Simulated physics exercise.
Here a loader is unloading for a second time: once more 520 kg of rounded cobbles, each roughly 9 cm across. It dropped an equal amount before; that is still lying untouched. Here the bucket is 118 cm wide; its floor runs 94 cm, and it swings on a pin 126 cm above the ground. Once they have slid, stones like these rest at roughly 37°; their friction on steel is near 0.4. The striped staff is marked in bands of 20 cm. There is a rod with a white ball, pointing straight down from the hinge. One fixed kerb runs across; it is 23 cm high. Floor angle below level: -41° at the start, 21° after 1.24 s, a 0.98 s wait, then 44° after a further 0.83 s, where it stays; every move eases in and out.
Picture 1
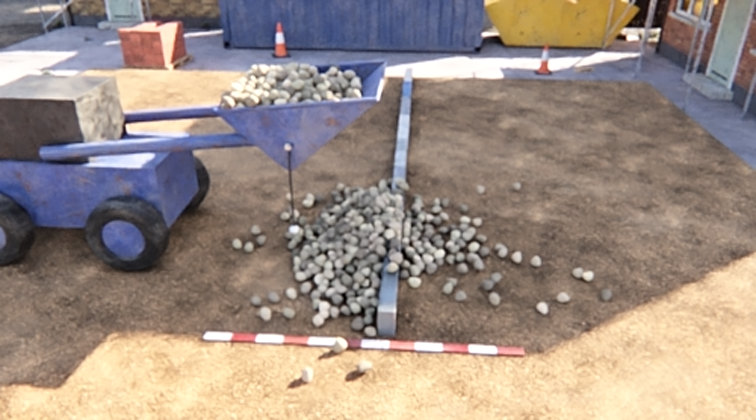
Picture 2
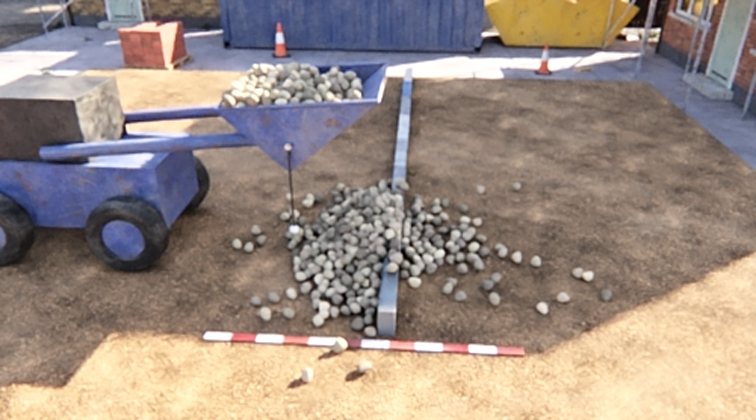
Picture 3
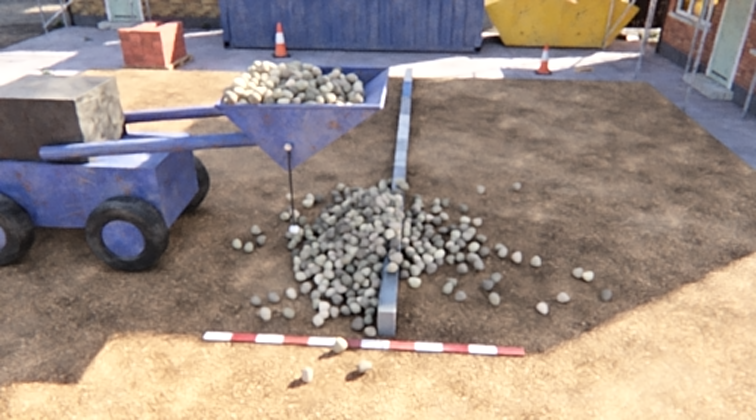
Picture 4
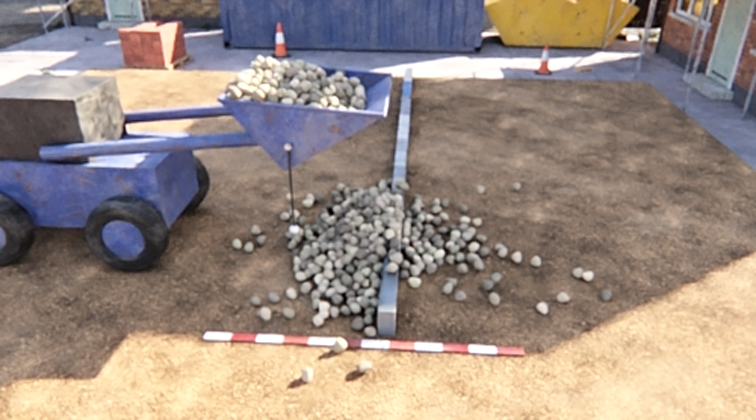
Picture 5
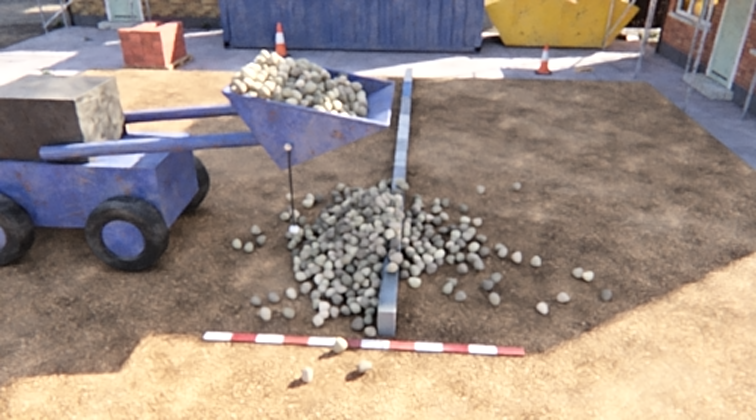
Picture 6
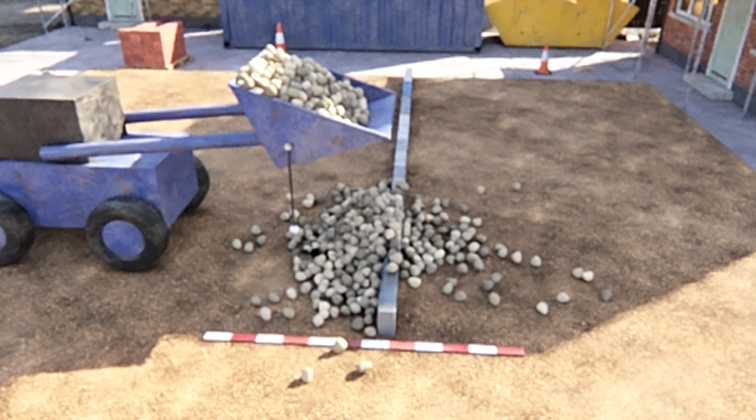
A blue bucket heaped with pale rounded cobbles, held out on the arms of a blue wheeled loader at left, tilts gradually, its right lip lowering and its back edge rising, in a sunlit yard seen from above. Below, a grey cobble pile straddles a pale kerb behind a red-and-white striped pole, with orange cones, a blue container and a yellow skip beyond. The stones shift slightly in the bucket while the loader, lower pile and camera stay still.
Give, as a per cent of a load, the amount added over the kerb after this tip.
Close to 89 parts in a hundred.
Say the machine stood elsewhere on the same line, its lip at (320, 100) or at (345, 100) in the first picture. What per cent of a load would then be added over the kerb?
About 25 per cent for the first, 60 per cent for the second.
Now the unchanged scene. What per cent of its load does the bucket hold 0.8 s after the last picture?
Roughly 90 per cent remains inside.
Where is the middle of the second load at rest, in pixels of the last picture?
Roughly at (435, 236) in the last picture.
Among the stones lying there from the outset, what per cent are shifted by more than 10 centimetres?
I'd say roughly 10 per cent of them.
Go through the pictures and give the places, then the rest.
In the first frame, lip at (378, 100), floor tilted -41°, highest stones at (296, 72). The earlier load is highest near (386, 226), 34 cm above ground level, 84 % on this side of the kerb, 16 % over the kerb.
In the second frame, the bucket is at -40°, its lip at (379, 102); the top of the load is at (296, 72).
In the third frame, lip at (381, 107), floor tilted -36°, highest stones at (291, 70).
In the fourth frame, the bucket is at -31°, its lip at (385, 116); the top of the load is at (285, 68).
In the fifth frame, the bucket is at -25°, its lip at (388, 126); the top of the load is at (270, 63).
In the sixth frame, the bucket is at -17°, its lip at (389, 138); the top of the load is at (273, 57).
Then, 0.4 s after the last picture the floor is at 11°; in per cent of one load, 100 in the bucket, 84 on this side of the kerb, 16 over the kerb; the foremost stones are at (554, 266).
Then, 0.8 s after the last picture the floor is at 21°; in per cent of one load, 88 in the bucket, 93 on this side of the kerb, 20 over the kerb; the foremost stones are at (554, 266).
Then, 3.0 s after the last picture the floor is at 44°; in per cent of one load, 0 in the bucket, 95 on this side of the kerb, 105 over the kerb; the foremost stones are at (581, 271).
Then, 5.7 s after the last picture the floor is at 44°; in per cent of one load, 0 in the bucket, 95 on this side of the kerb, 105 over the kerb; the foremost stones are at (581, 271). Net gain over the kerb, 89.
